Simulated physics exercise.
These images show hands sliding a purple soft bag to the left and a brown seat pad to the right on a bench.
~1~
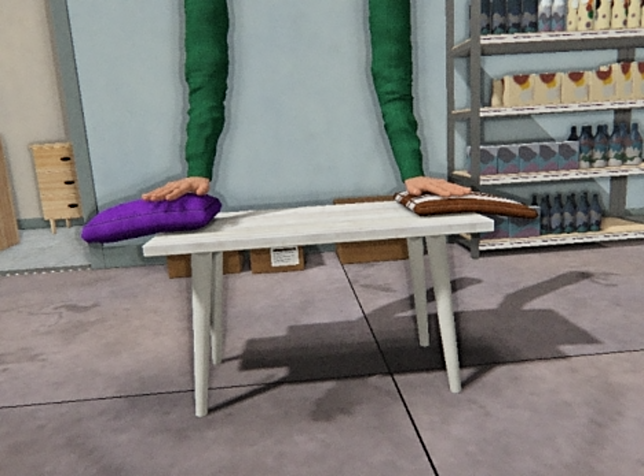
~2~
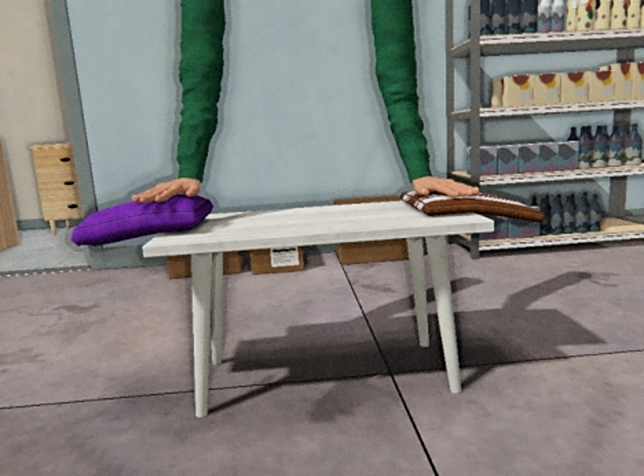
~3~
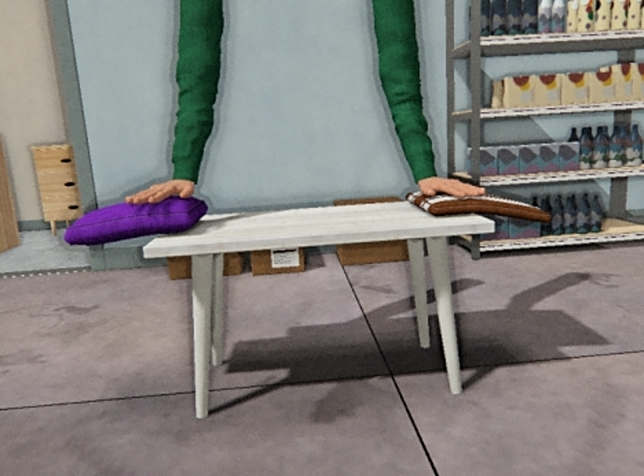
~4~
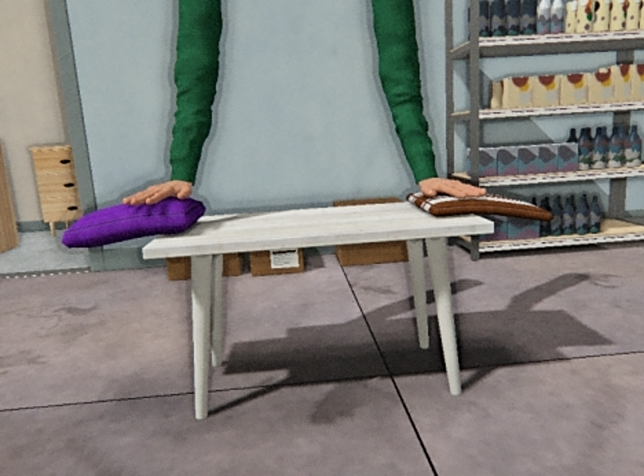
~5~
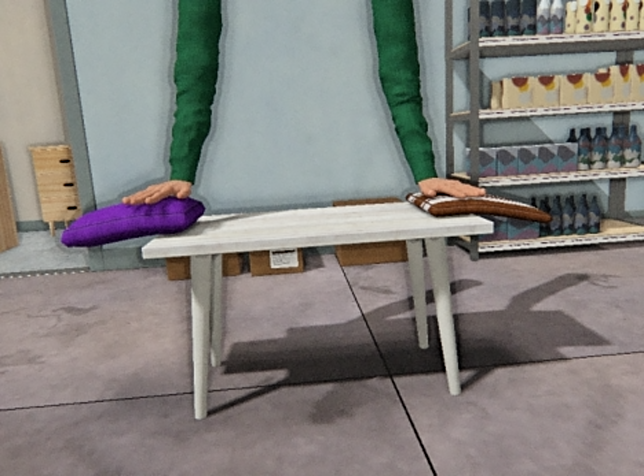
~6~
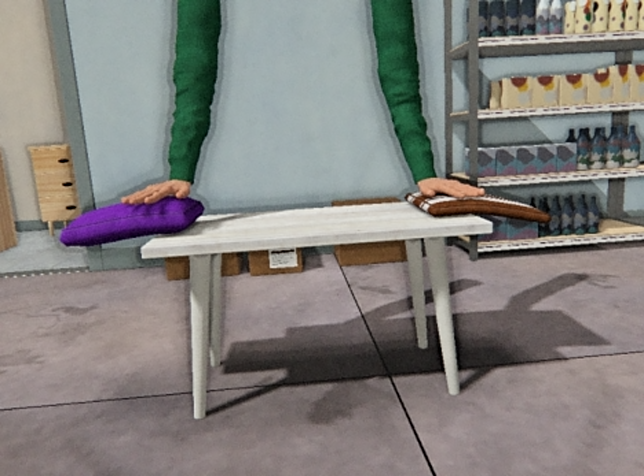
The clip shows two green-sleeved arms with hands resting on a purple soft bag and a brown seat pad at opposite ends of a white bench, sliding the bag slightly left and the pad slightly right, then barely moving.
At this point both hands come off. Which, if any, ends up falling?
Outcome: I expect the purple soft bag will drop off once the hands are gone; I expect the brown seat pad will drop off once the hands are gone.
Then, 0.42 s later than the last view, soft bag falling near (145, 320); seat pad falling near (467, 252).
Then, 0.68 s later than the last view, soft bag on the floor near (127, 374); seat pad on the floor near (478, 352).
Finally, soft bag on the floor near (118, 381); seat pad on the floor near (478, 354). The purple soft bag tips over and falls and the brown seat pad goes down.
